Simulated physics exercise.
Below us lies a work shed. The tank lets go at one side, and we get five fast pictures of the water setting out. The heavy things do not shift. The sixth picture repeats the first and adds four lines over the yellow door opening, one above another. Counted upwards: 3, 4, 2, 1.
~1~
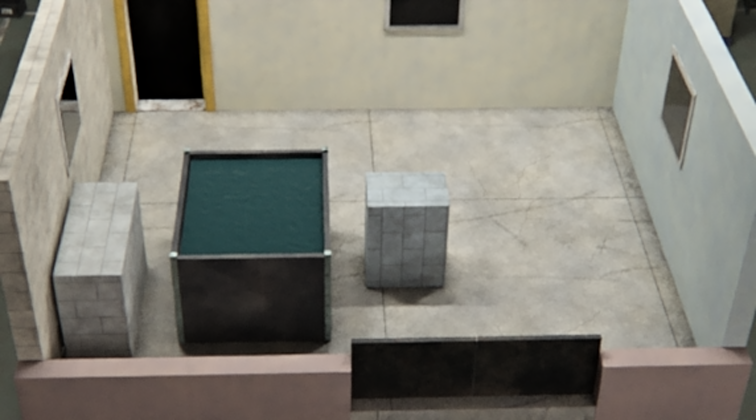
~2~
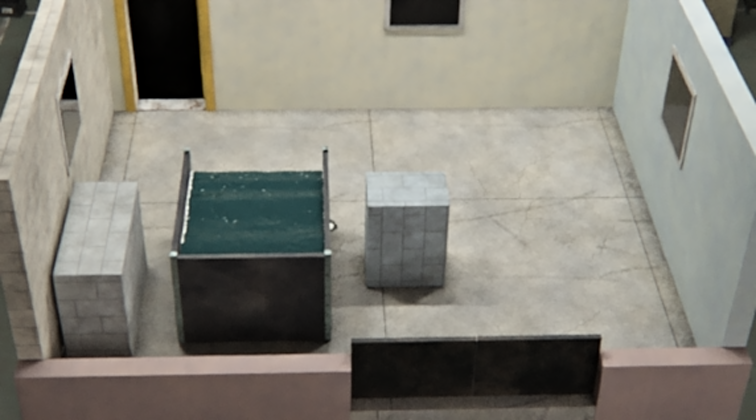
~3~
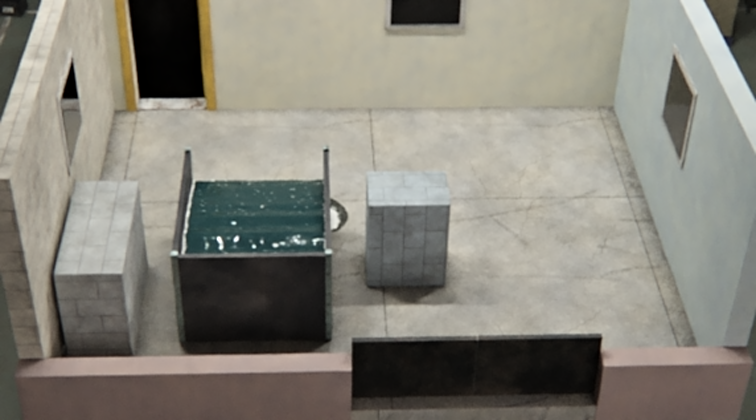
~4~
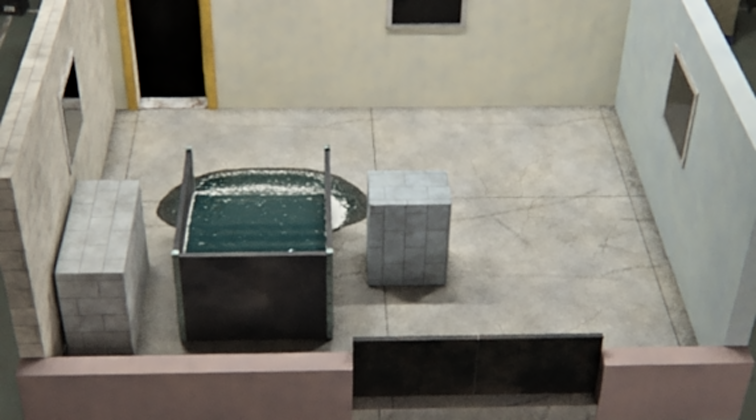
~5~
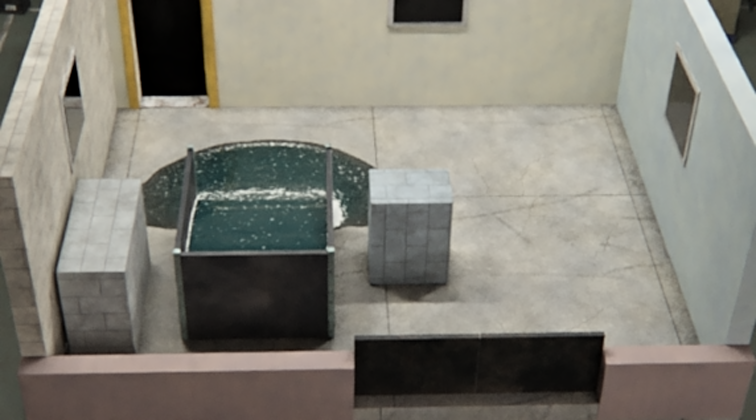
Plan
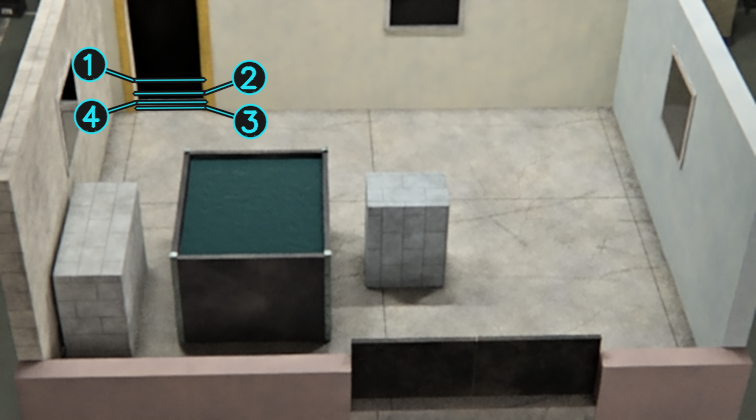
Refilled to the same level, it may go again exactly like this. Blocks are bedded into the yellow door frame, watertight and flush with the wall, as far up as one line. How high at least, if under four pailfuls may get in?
1 is the one.
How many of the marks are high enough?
One of the four.
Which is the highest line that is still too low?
The answer is 2.
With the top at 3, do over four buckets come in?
Yes, that goes wrong.
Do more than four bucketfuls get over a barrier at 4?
Yes, it does.
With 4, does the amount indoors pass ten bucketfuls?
Yes, clearly.
In cyan, 1 at (168, 80); 2 at (170, 93); 3 at (171, 107); 4 at (170, 102); from the bottom up 3, 4, 2, 1.
Choosing 1, a splash gets over, under a bucket.
Choosing 2, about 10 bucketfuls get in.
Choosing 3, dozens of bucketfuls pour in.
Choosing 4, dozens of bucketfuls pour in.
